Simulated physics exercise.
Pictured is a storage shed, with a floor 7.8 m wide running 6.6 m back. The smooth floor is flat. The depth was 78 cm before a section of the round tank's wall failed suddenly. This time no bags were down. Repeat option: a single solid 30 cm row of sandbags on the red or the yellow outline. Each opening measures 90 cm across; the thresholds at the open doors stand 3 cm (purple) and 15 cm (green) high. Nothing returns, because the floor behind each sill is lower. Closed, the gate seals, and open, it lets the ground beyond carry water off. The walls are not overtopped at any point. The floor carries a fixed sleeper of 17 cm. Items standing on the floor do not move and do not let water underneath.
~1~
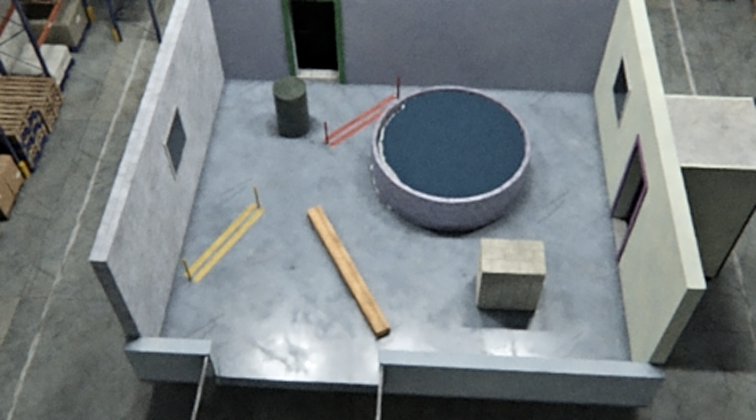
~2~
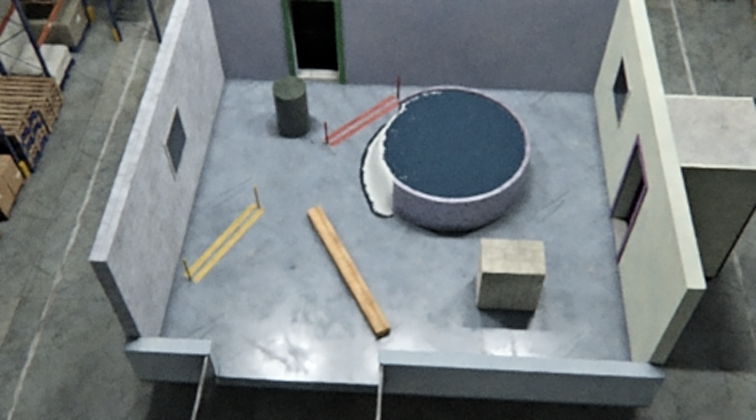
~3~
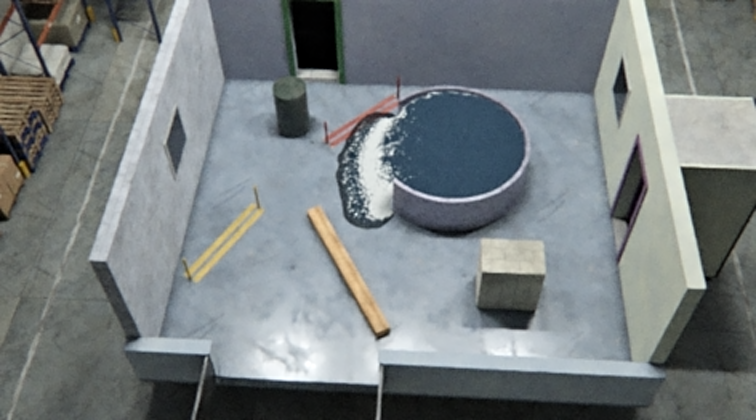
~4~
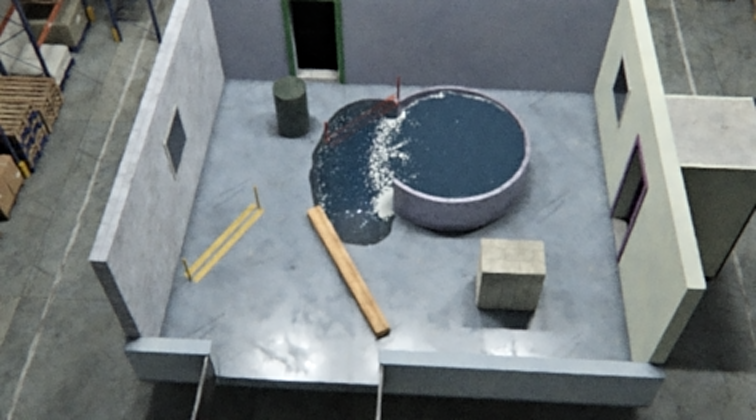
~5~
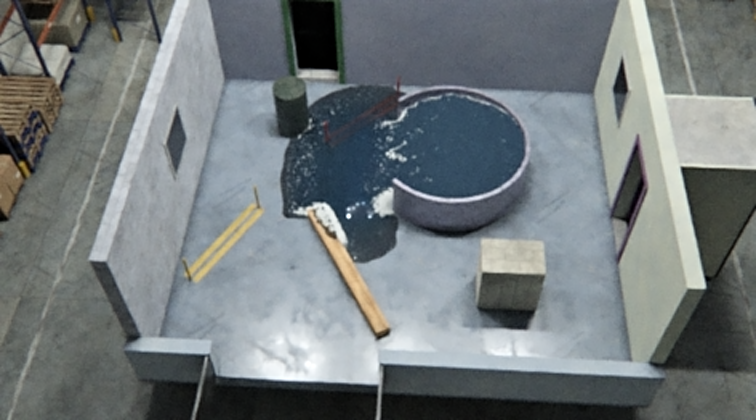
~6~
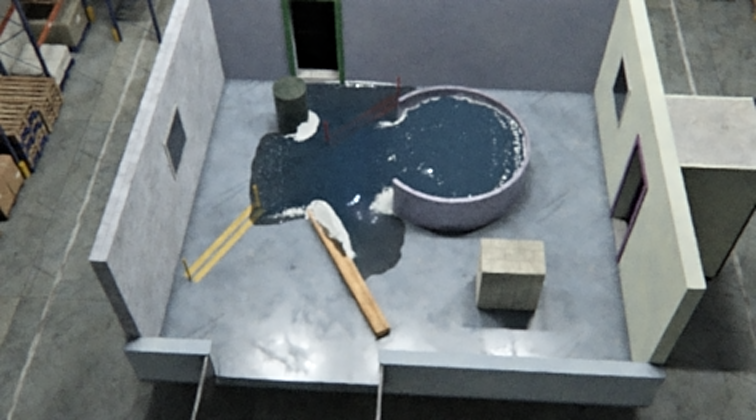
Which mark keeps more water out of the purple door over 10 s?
The yellow mark.
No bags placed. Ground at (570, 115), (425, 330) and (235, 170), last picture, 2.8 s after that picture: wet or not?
Spot 1: Unwetted; spot 2: Submerged; spot 3: Submerged.
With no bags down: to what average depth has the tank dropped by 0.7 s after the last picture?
It's around 47 cm deep on average.
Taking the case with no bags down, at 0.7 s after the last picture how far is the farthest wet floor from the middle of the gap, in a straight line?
Roughly 4.2 metres.
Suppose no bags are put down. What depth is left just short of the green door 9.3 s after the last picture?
It comes to some 6.5 cm deep at that spot.
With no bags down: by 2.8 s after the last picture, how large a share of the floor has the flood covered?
60 %.
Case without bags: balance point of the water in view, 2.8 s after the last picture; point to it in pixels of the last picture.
The water is centred close to (321, 183).
Then, 0.7 s after the last picture water covers 35 % of the floor and is deepest (43 cm) near (310, 137) in the run without bags; in at the purple door, 0 L with no bags, 0 L with the row on red, 0 L on yellow.
Then, 1.5 s after the last picture water covers 50 % of the floor and is deepest (49 cm) near (209, 181) in the run without bags; in at the purple door, 0 L with no bags, 0 L with the row on red, 0 L on yellow.
Then, 2.8 s after the last picture water covers 60 % of the floor and is deepest (38 cm) near (154, 359) in the run without bags; in at the purple door, 0 L with no bags, 0 L with the row on red, 0 L on yellow.
Then, 5.3 s after the last picture water covers 80 % of the floor and is deepest (24 cm) near (587, 102) in the run without bags; in at the purple door, 0 L with no bags, 0 L with the row on red, 0 L on yellow.
Then, 9.3 s after the last picture water covers 100 % of the floor and is deepest (14 cm) near (556, 380) in the run without bags; in at the purple door, 12 L with no bags, 37 L with the row on red, 1 L on yellow.
